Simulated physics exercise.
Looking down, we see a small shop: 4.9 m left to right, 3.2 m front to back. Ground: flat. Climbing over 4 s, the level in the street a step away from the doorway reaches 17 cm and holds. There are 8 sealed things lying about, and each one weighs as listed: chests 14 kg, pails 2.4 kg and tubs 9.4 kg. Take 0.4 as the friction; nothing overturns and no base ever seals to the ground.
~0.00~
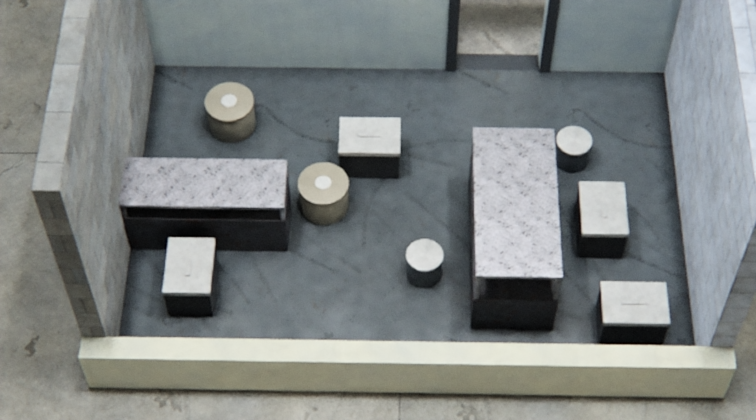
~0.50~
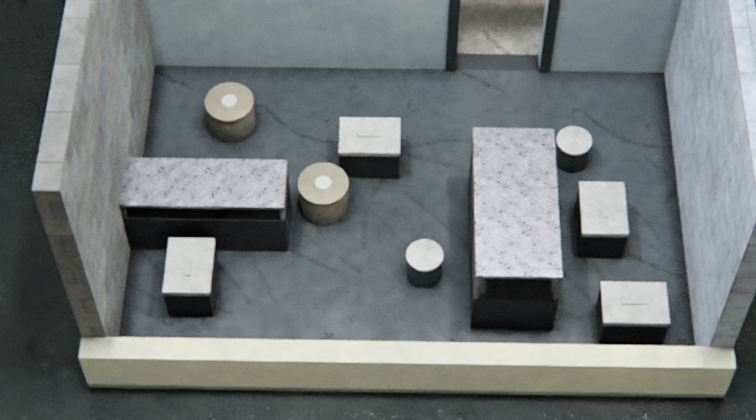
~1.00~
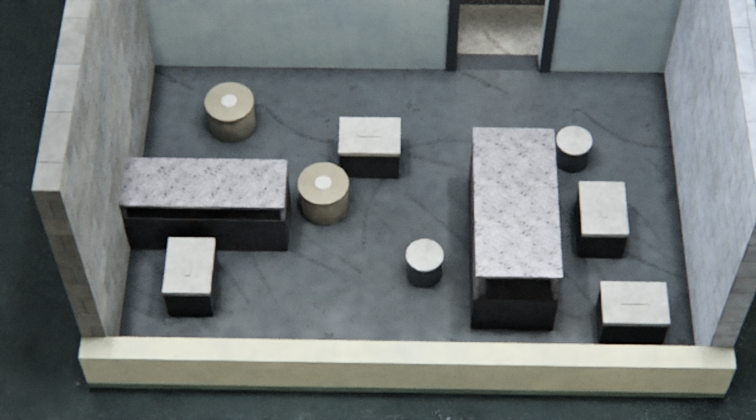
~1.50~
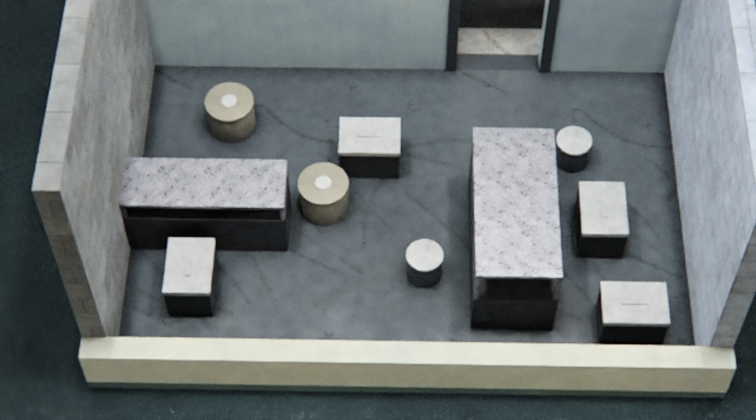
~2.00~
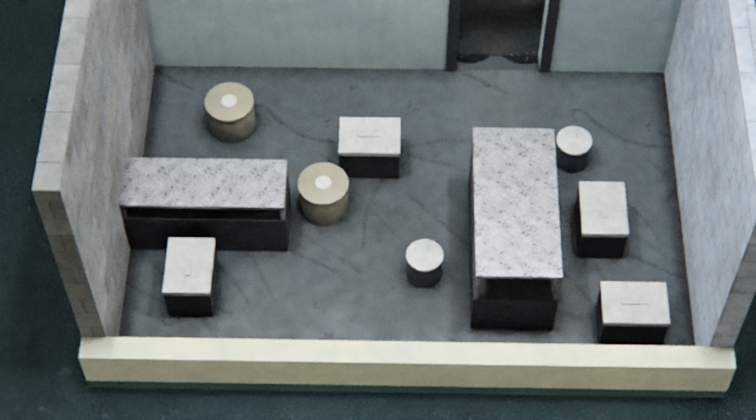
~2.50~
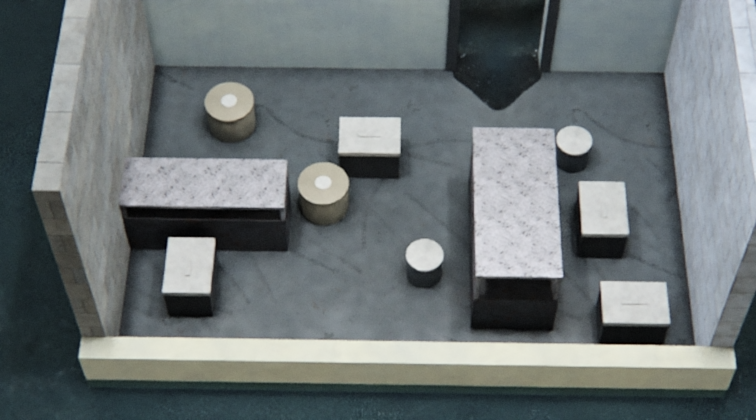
Dark water spread around the outside of a small walled shop seen from above, then pushed through the doorway in the back wall onto the gray floor, while the tubs and chests stayed still.
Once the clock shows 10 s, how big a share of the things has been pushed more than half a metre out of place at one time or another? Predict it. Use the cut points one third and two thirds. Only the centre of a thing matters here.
It falls below one third.
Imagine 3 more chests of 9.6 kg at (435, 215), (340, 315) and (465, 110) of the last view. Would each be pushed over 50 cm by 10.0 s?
In order: Farther; not as far; farther.
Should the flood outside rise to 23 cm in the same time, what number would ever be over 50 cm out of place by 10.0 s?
Count under that change: 3.
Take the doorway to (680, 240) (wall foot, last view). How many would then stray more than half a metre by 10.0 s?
Result: 2 of them.
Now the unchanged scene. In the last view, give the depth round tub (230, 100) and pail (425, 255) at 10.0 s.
About 1 and 6 cm.
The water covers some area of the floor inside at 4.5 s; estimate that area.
Some 4.0 m2 of it.
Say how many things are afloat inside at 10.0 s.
3 of them.
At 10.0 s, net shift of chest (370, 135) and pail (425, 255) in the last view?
0 cm, 60 cm.
After 3.5 s 0 of 8 are over 50 cm from their spots; 0 afloat.
After 4.5 s 0 of 8 are over 50 cm from their spots; 0 afloat.
After 7.0 s 2 of 8 are over 50 cm from their spots; 0 afloat.
After 10.0 s 2 of 8 are over 50 cm from their spots, and 2 have been at some point; 3 afloat.
